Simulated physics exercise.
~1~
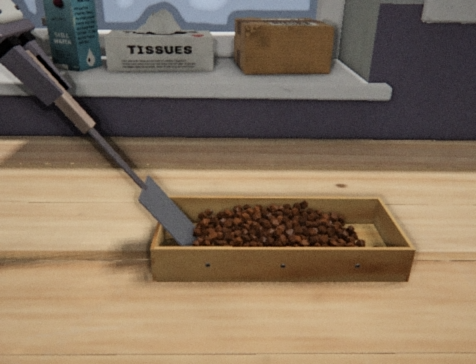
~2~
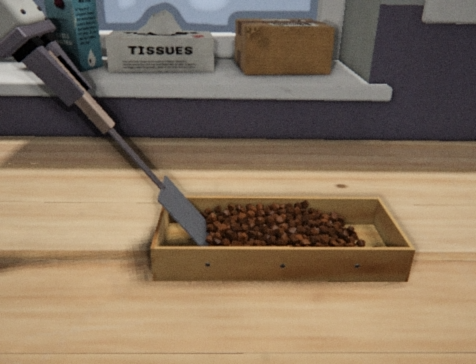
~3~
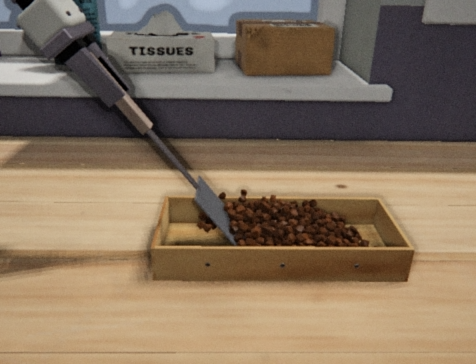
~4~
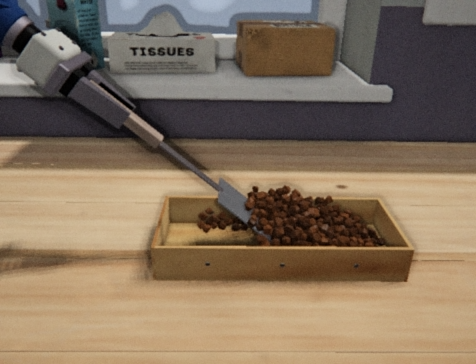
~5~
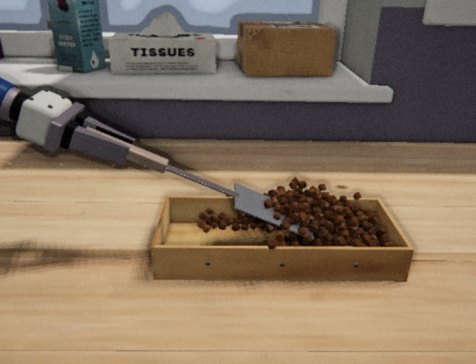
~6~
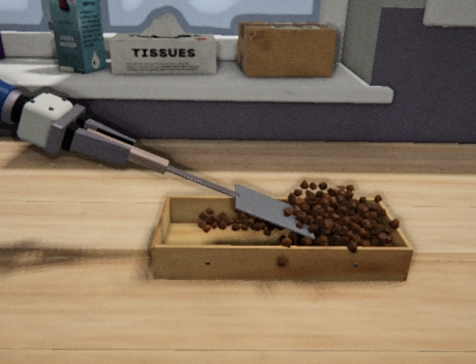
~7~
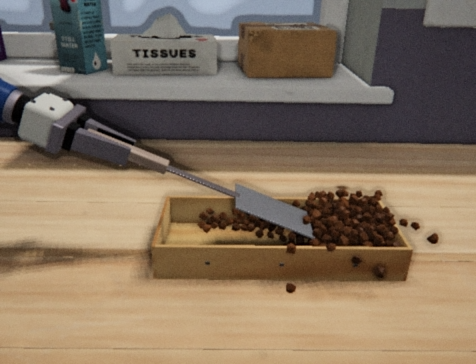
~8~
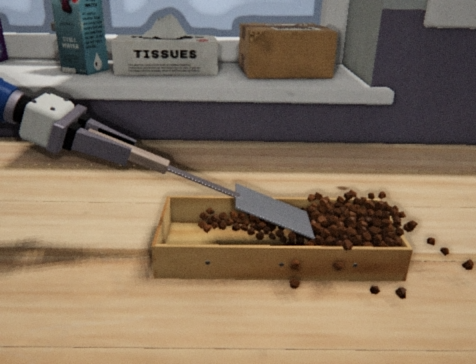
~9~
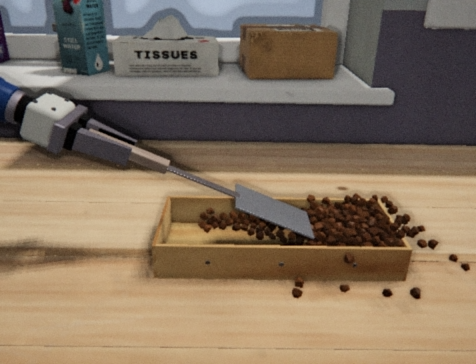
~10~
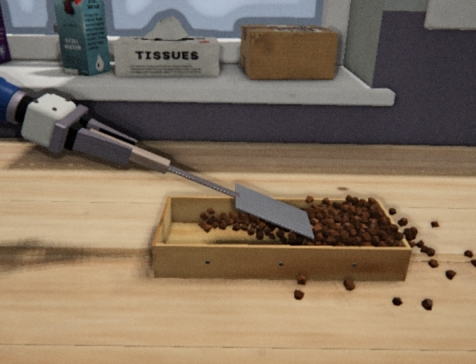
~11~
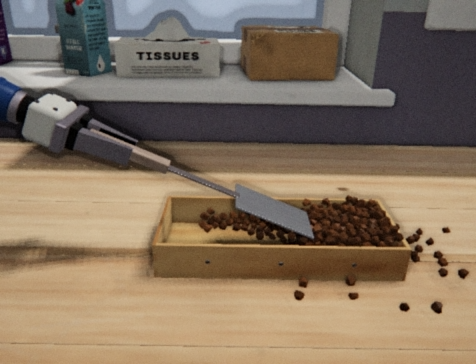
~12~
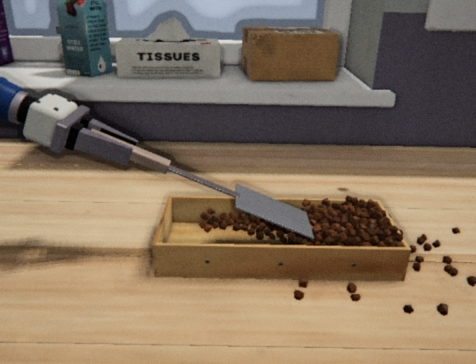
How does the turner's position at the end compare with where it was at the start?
At the start the turner's blade is at the left end of the tray. By the end it is farther right, just past the middle of the tray, and it is tilted flatter.
